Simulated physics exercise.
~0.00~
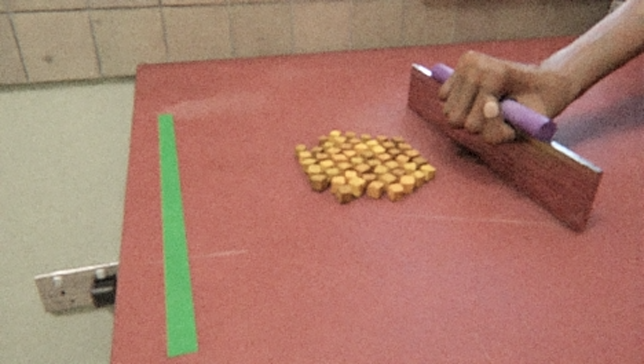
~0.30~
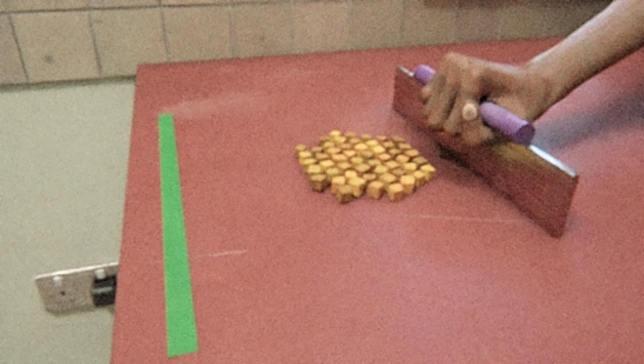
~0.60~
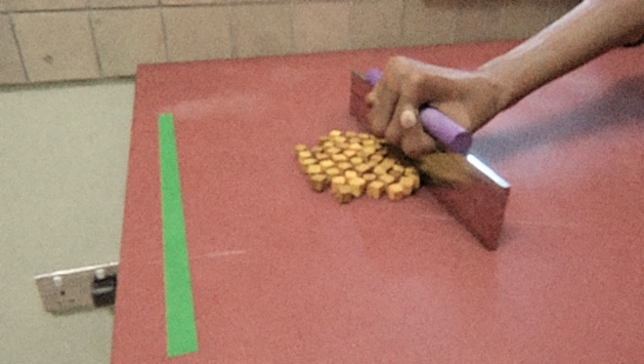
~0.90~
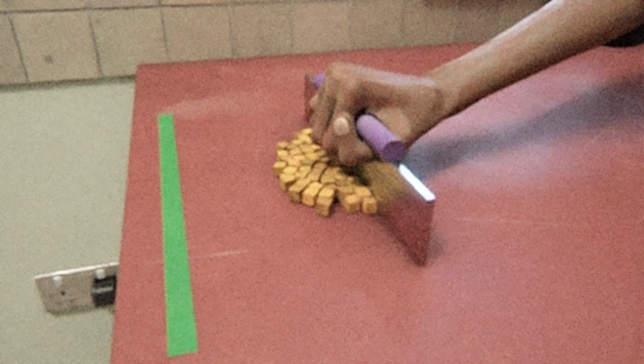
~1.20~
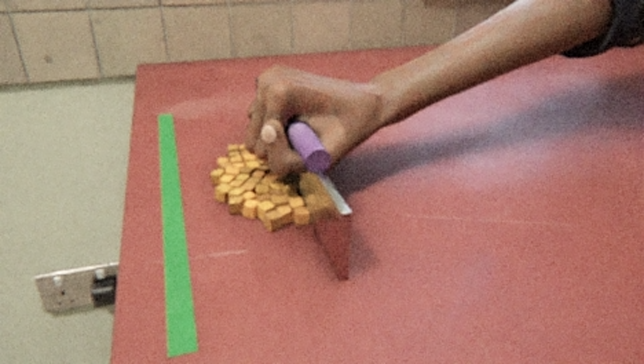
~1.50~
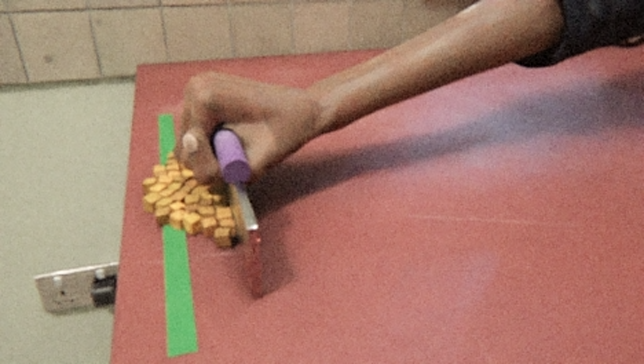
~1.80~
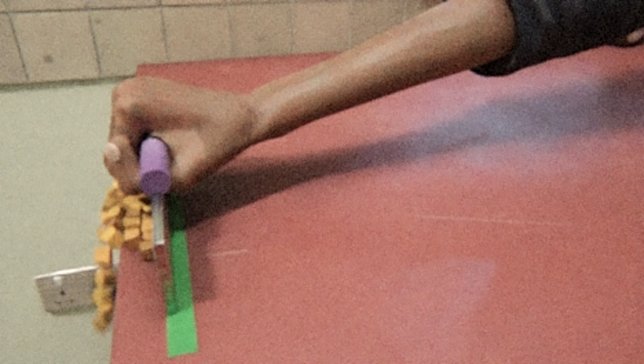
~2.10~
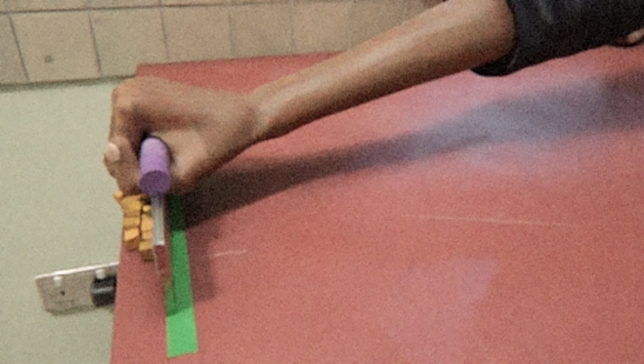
On a red tabletop, a hand gripping a purple handle slid a scraper leftward into a cluster of small yellowish-brown cubes, pushed them across the green tape, and stopped there as some tumbled off the left edge and others stayed against the blade.
